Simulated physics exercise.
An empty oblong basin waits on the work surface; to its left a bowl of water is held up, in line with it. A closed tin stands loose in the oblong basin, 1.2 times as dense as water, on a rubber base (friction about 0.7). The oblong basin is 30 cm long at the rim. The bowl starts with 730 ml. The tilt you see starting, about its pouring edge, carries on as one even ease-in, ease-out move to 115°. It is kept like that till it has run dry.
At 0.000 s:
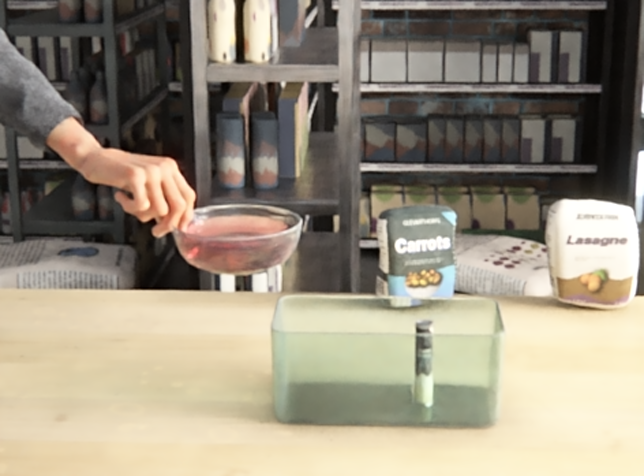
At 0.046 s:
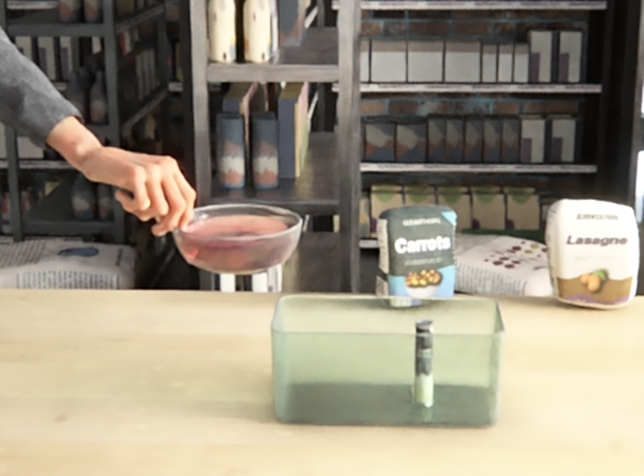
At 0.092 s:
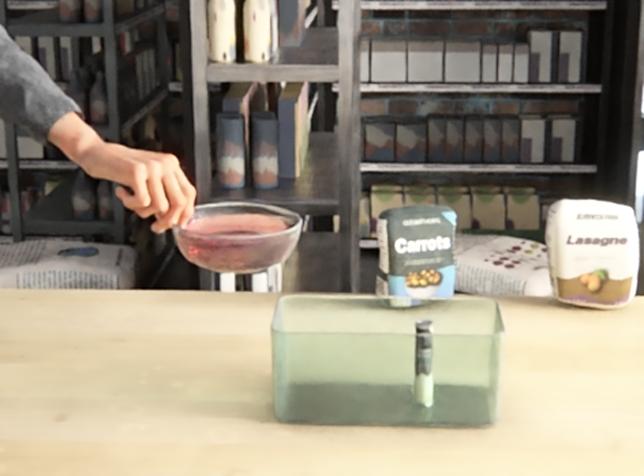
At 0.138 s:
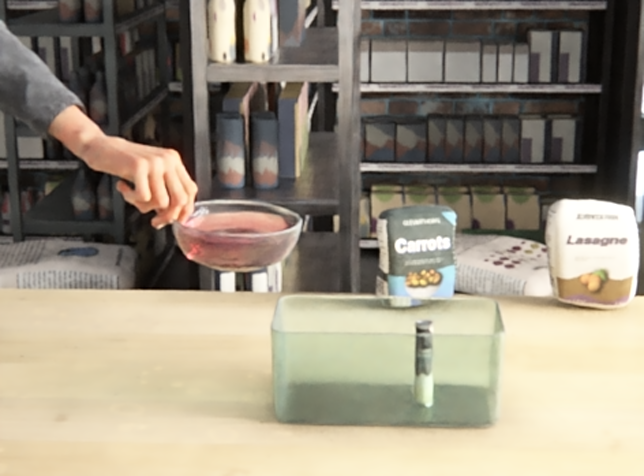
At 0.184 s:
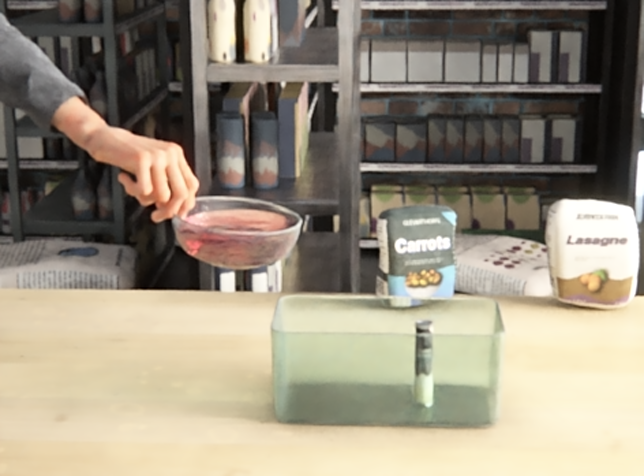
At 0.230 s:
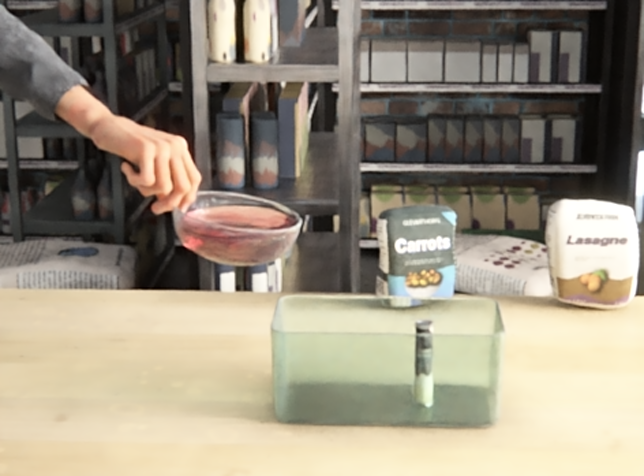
A hand holding a glass bowl of reddish liquid, slowly tilting it slightly rightward beside a green basin containing a small upright container.
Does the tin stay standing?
The tin keeps standing.
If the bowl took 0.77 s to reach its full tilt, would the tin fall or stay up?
The tin topples.
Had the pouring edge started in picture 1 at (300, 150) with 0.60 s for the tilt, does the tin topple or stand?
Then it goes over.
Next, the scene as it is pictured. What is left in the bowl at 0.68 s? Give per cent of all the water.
Near 36 in a hundred.
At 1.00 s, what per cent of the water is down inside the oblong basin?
Some 94 per cent.
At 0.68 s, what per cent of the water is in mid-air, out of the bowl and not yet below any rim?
Some 48 per cent.
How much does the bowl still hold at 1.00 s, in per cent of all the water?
Near 0 in a hundred.
Then, 0.68 s in, the tilt is 67° and 36 per cent is still to pour; the tin stands where it began.
Then, 1.00 s in, the tilt is 106° and 0 per cent is still to pour; the tin stands where it began.
Then, 1.35 s in, the tilt is 115° and 0 per cent is still to pour; the tin stands 1 cm from where it began.
Then, 1.72 s in, the tilt is 115° and 0 per cent is still to pour; the tin stands 1 cm from where it began.
Finally, the tin stands where it began.
